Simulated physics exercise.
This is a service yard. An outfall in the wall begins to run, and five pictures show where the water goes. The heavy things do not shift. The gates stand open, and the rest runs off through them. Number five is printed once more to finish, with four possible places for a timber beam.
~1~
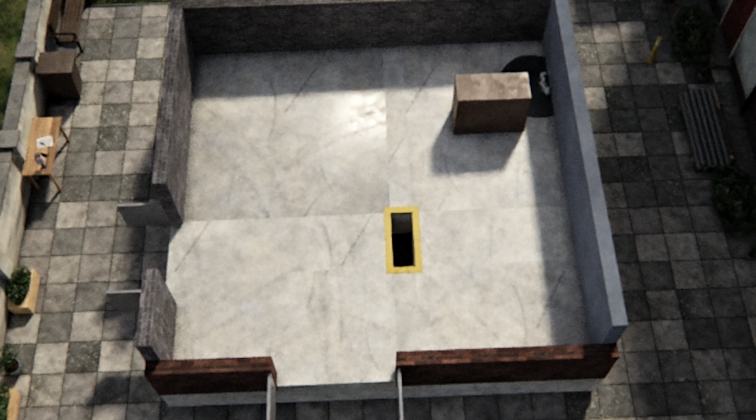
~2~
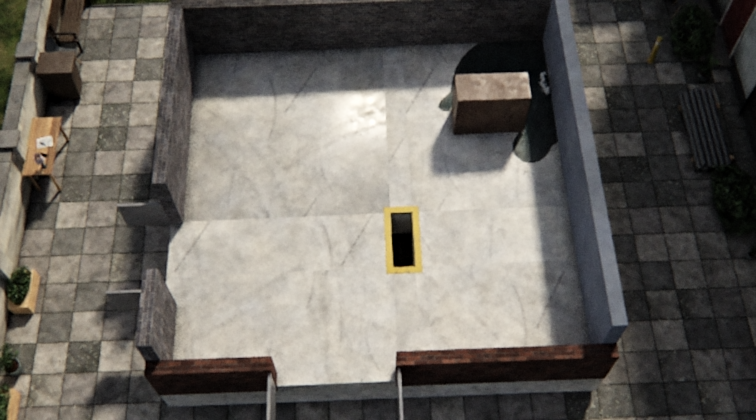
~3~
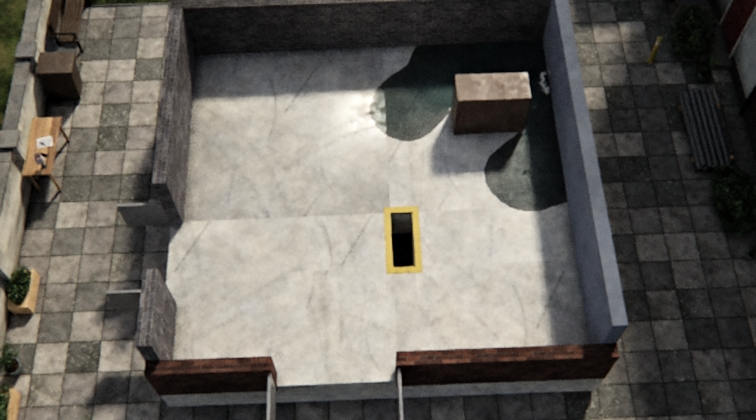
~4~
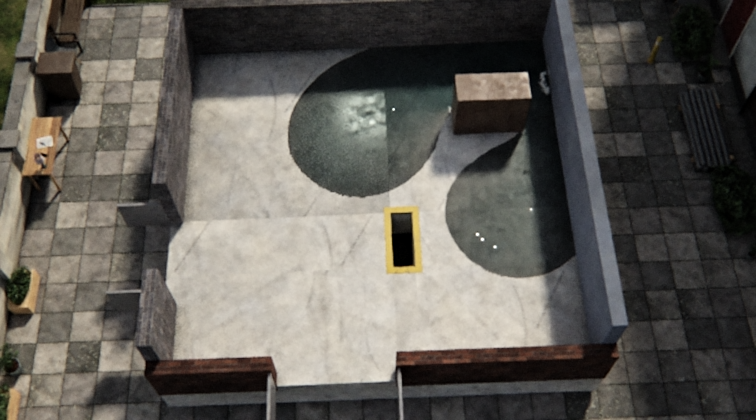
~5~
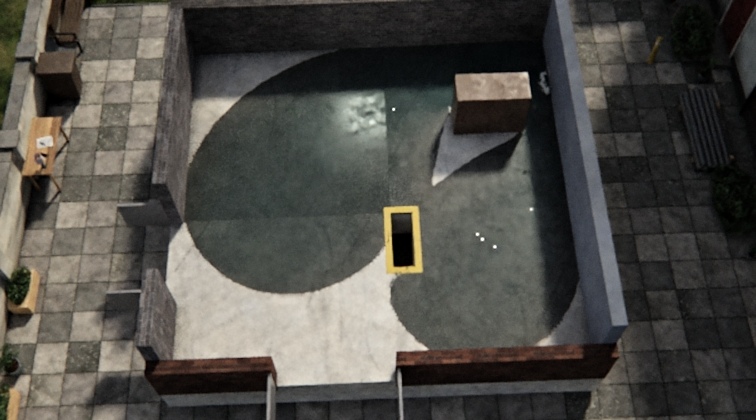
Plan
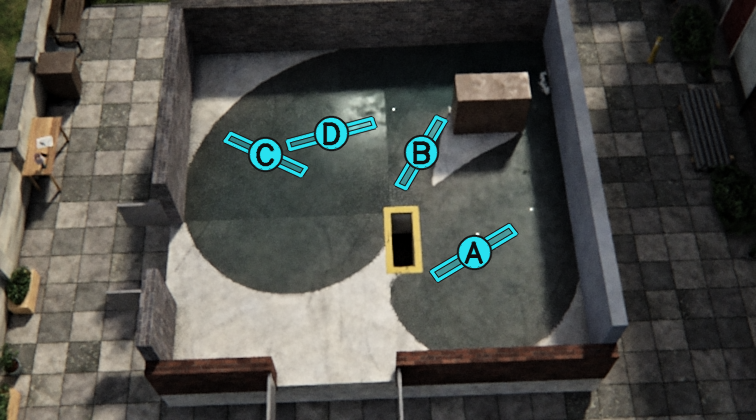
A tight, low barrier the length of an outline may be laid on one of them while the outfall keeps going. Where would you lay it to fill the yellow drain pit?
A works best here.
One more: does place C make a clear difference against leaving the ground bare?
No, hardly at all.
On the marked copy, A from (434, 275) to (512, 229); B from (401, 186) to (440, 119); C from (228, 137) to (303, 171); D from (288, 145) to (373, 122).
With A, about 13 % of the stream runs into the yellow drain pit, about 87 % out by the gates.
With B, about 7 % of the stream runs into the yellow drain pit, about 93 % out by the gates.
With C, about 8 % of the stream runs into the yellow drain pit, about 92 % out by the gates.
With D, about 8 % of the stream runs into the yellow drain pit, about 91 % out by the gates.
